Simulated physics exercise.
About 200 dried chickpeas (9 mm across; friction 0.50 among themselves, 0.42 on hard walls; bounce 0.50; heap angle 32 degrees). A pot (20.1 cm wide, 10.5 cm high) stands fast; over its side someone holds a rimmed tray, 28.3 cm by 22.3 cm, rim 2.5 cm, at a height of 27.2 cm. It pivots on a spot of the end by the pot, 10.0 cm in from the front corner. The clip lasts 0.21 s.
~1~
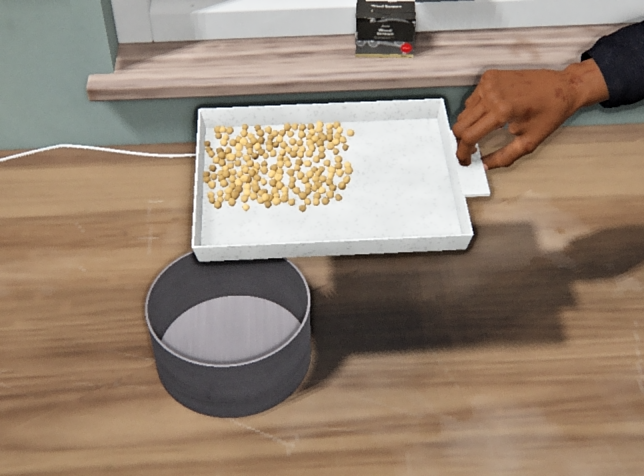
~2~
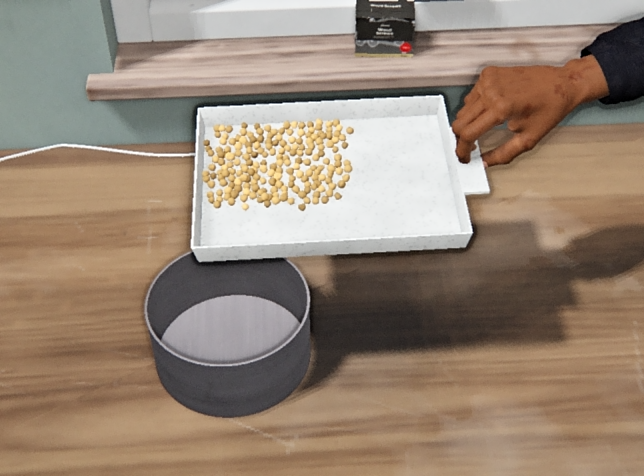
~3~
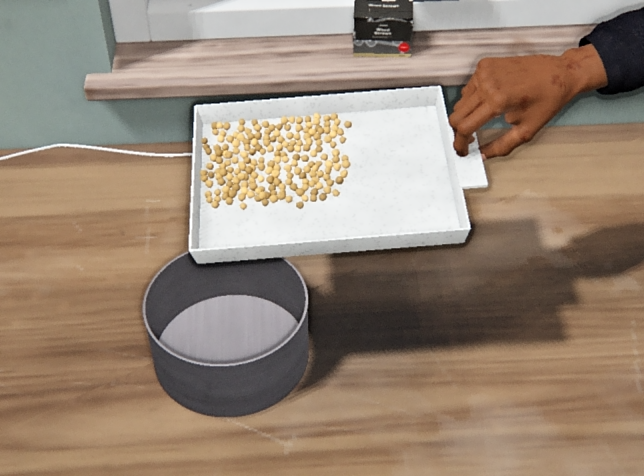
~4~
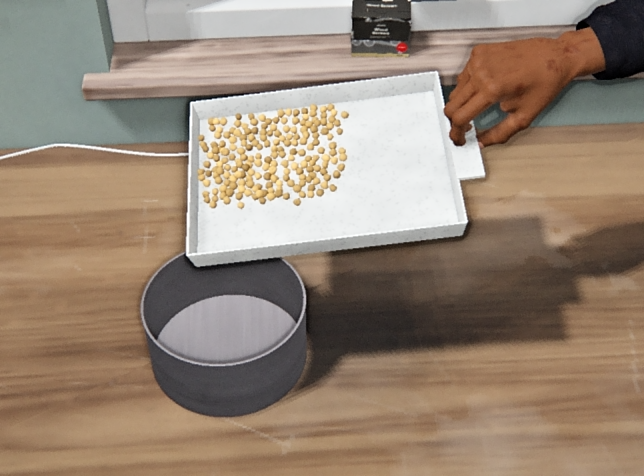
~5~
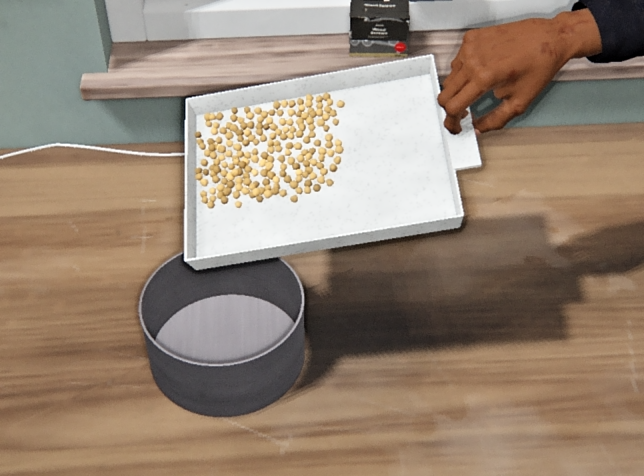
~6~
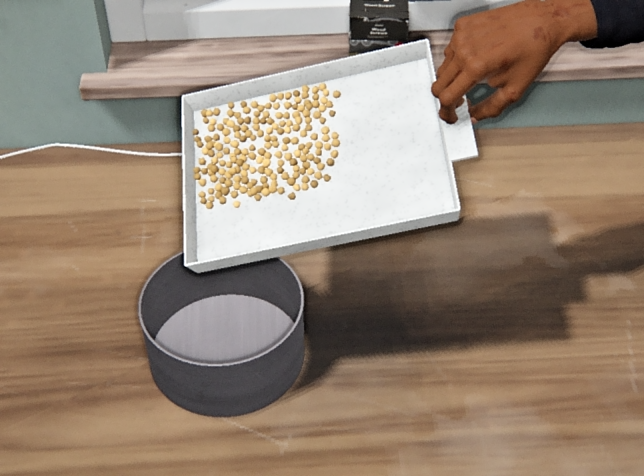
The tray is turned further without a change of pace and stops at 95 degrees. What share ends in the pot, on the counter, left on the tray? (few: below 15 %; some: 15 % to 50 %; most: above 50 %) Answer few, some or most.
Pot most, counter some, tray few.
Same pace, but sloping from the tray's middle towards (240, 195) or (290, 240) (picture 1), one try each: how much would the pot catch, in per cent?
About 40 and 80 per cent.
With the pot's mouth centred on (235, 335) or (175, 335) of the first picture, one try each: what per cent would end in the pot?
Some 95 and 90 per cent.
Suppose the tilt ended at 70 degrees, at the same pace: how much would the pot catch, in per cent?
Then about 10 per cent.
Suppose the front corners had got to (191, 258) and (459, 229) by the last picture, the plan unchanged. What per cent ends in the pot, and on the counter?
Pot 85, counter 15.
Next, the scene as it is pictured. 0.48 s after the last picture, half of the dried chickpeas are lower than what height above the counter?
About 24 cm.
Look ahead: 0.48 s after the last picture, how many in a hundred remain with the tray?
About 85 per cent.
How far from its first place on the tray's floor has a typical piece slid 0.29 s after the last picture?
Roughly 8 cm.
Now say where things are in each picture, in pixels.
The first frame shows tray tilt 0 degrees, front corners at (197, 244) and (467, 231); middle of the pieces at (280, 164); pot at (228, 301).
The second frame shows tray tilt 1 degrees, front corners at (197, 244) and (467, 230); middle of the pieces at (280, 163).
The third frame shows tray tilt 4 degrees, front corners at (194, 247) and (464, 225), lowest corner left front; middle of the pieces at (278, 160).
The fourth frame shows tray tilt 8 degrees, front corners at (192, 251) and (461, 219), lowest corner left front; middle of the pieces at (274, 155).
The fifth frame shows tray tilt 14 degrees, front corners at (190, 256) and (457, 212), lowest corner left front; middle of the pieces at (271, 150).
The sixth frame shows tray tilt 19 degrees, front corners at (189, 261) and (454, 206), lowest corner left front; middle of the pieces at (268, 146); pot at (221, 300).
Then, 0.29 s after the last picture, tilt 57 degrees; the tray holds 100 %, the pot 0 %.
Then, 0.48 s after the last picture, tilt 81 degrees; the tray holds 85 %, the pot 0 %.
Then, 0.79 s after the last picture, tilt 95 degrees; the tray holds 20 %, the pot 40 %.
In the end, pot 65 %, counter 30 %, tray 5 %.
